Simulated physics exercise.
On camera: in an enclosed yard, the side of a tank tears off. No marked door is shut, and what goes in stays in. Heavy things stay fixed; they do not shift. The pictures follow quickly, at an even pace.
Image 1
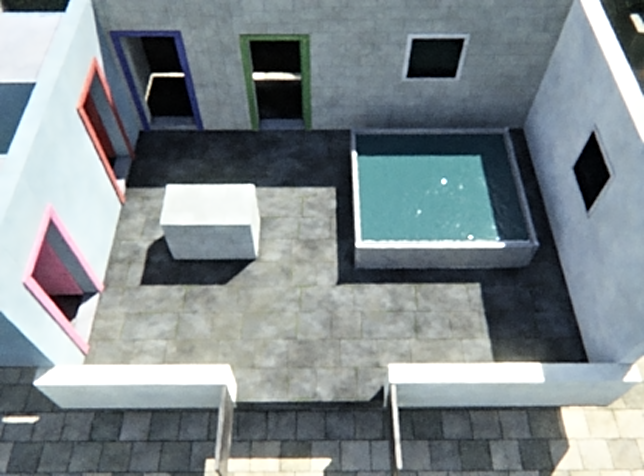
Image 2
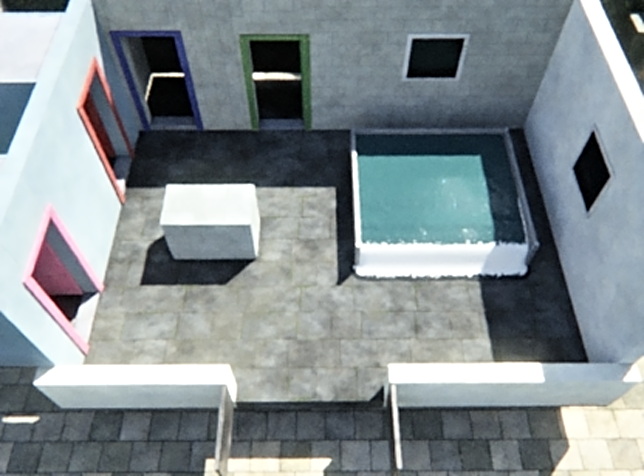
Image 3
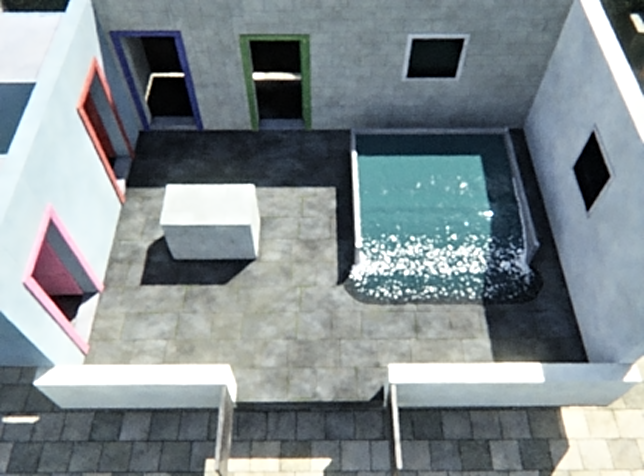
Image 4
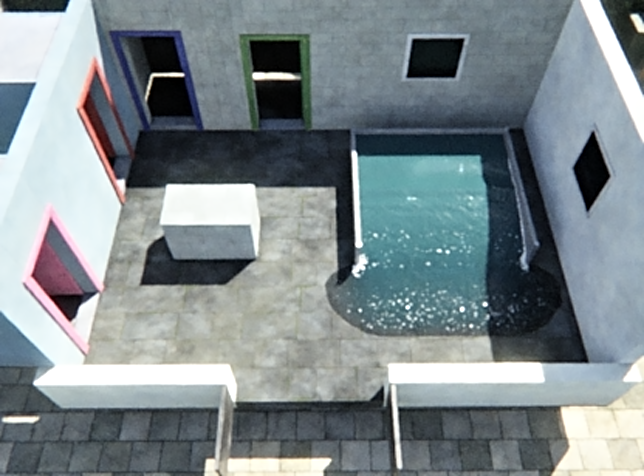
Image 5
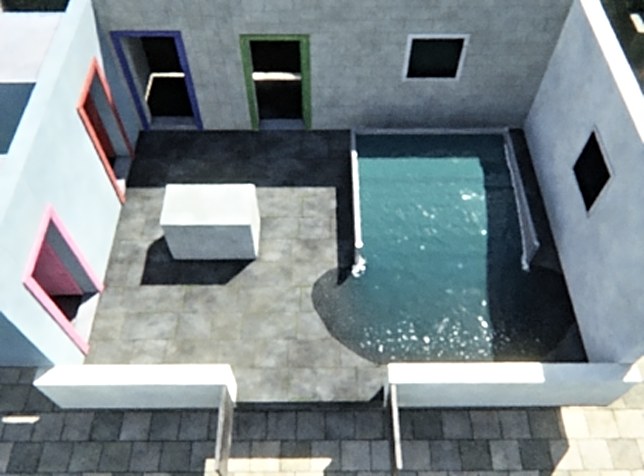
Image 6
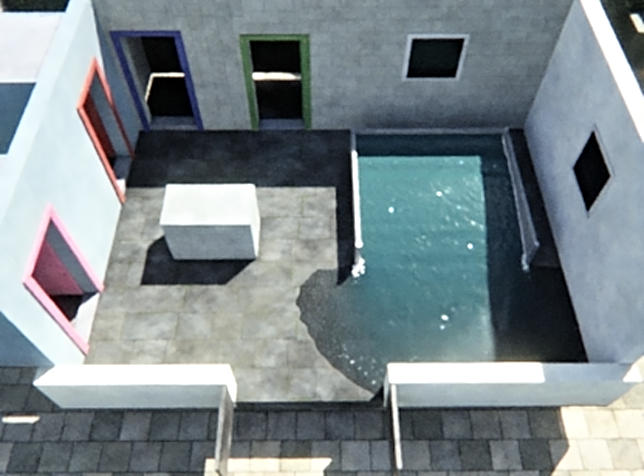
Open tank of teal water losing its near side in a walled yard, water pouring out and spreading across the paving toward the viewer.
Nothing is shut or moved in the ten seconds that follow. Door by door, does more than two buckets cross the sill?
One by one: The pink door gets overrun I think; the red door holds up fine I think; the green door holds up fine I think; the blue door holds up fine I think.
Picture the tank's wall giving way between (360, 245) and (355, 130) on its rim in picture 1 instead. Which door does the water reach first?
The door marked green.
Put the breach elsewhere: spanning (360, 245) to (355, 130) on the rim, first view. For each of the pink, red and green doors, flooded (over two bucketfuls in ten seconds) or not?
The pink door tops the limit, the red door tops the limit and the green door tops the limit.
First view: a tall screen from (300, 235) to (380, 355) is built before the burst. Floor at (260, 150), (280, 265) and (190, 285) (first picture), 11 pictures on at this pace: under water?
Taking the three spots in turn, they are unwetted, unwetted and unwetted.
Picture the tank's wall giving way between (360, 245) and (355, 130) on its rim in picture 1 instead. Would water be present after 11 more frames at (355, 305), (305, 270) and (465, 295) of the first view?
Going in your order, I'd say still bare, then drenched, then still bare.
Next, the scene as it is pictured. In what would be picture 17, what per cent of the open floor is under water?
Close to 30 %.
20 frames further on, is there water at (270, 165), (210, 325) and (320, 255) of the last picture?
As listed, the points end up high and dry, soaked and high and dry.
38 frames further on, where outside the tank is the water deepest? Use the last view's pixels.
I would choose the pixel (518, 135).
A moment on, water covers 30 % of the floor; the pink door not reached, the red door not reached, the green door not reached, the blue door not reached.
Next, water covers 30 % of the floor; the pink door not reached, the red door not reached, the green door not reached, the blue door not reached.
Then, water covers 45 % of the floor; the pink door not reached, the red door not reached, the green door not reached, the blue door not reached.
Later, water covers 70 % of the floor; the pink door over two buckets in, the red door wet at the sill, nothing in, the green door wet at the sill, nothing in, the blue door not reached.
In the end, water covers 90 % of the floor; the pink door far over two buckets in, the red door wet at the sill, nothing in, the green door under two buckets in, the blue door under two buckets in.
